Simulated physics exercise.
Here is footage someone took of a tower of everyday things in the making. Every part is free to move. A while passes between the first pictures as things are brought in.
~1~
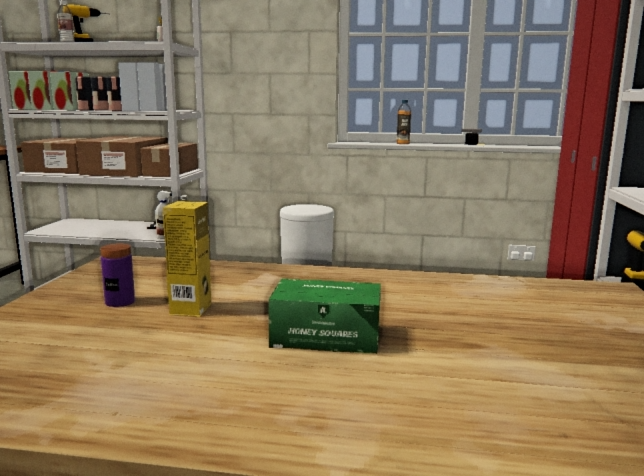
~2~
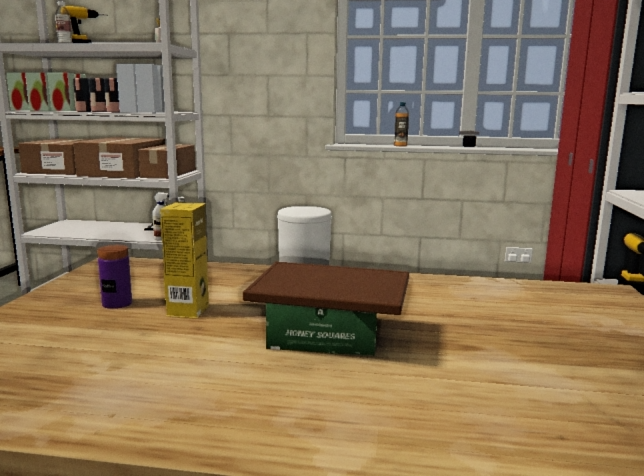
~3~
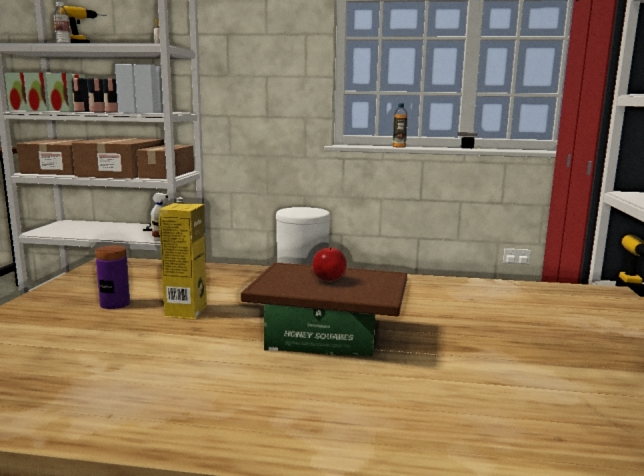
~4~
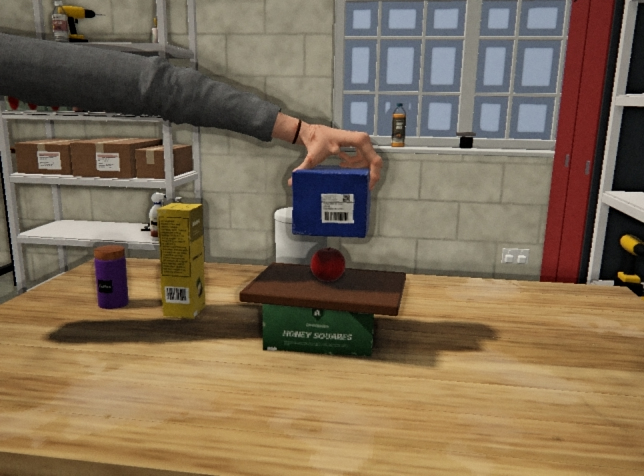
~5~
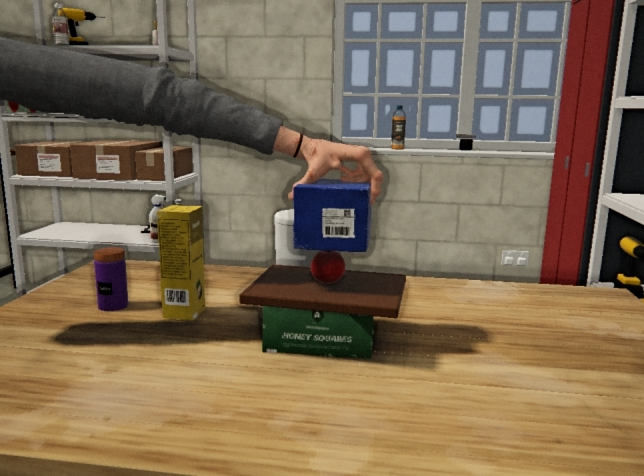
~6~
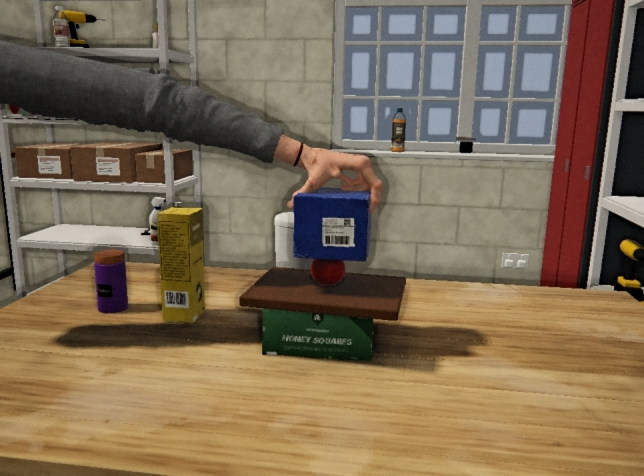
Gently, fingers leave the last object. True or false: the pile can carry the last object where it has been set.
False.
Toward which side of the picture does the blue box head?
Direction of travel: Rightward.
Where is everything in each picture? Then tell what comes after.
The last thing is not in view yet, in the first frame.
The last thing is not in view yet; yellow carton (186, 260), in the second frame.
The last thing is not in view yet; purple jar (113, 277), in the third frame.
On its way; blue box (333, 200); brown tray (328, 286), in the fourth frame.
On its way; blue box (334, 214); green box (321, 319), in the fifth frame.
Set down, still held; blue box (334, 222); red apple (328, 269), in the sixth frame.
Then, 0.40 s after the last picture, blue box tipped 52° from how it was near (359, 233).
Then, 0.60 s after the last picture, blue box now fallen.
Then, 0.70 s after the last picture, things are still on the move.
Then, 0.80 s after the last picture, as before.
At rest, fallen, blue box; the other 5 in place. Seen from the same camera at the end, blue box near (471, 326). The pile loses its balance.
